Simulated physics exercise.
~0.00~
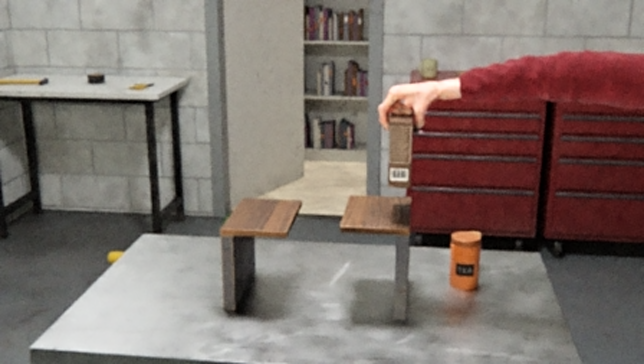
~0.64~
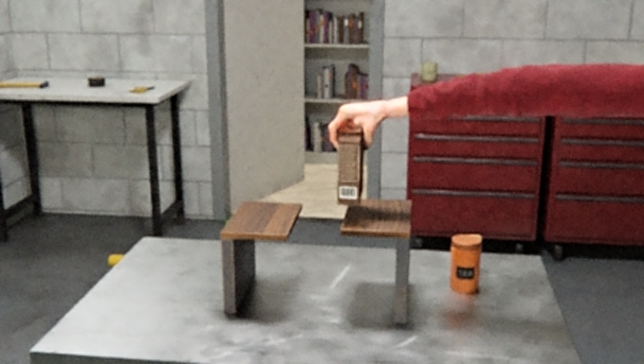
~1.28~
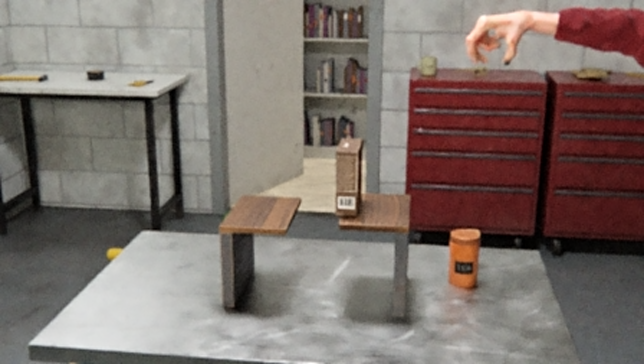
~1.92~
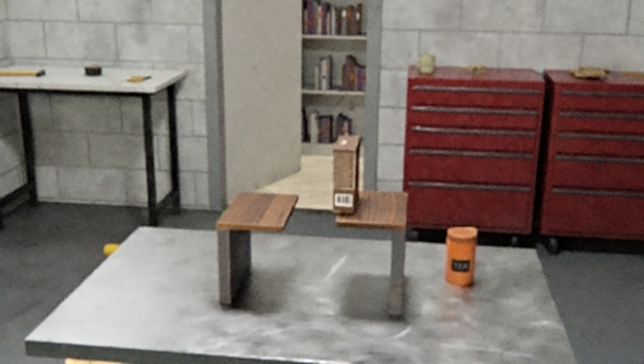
A hand in a red sleeve held a brown packet upright, moved it left and lowered it onto the inner edge of the right of two wooden-topped supports, then let go and withdrew; the packet stayed standing there, with an orange jar nearby.
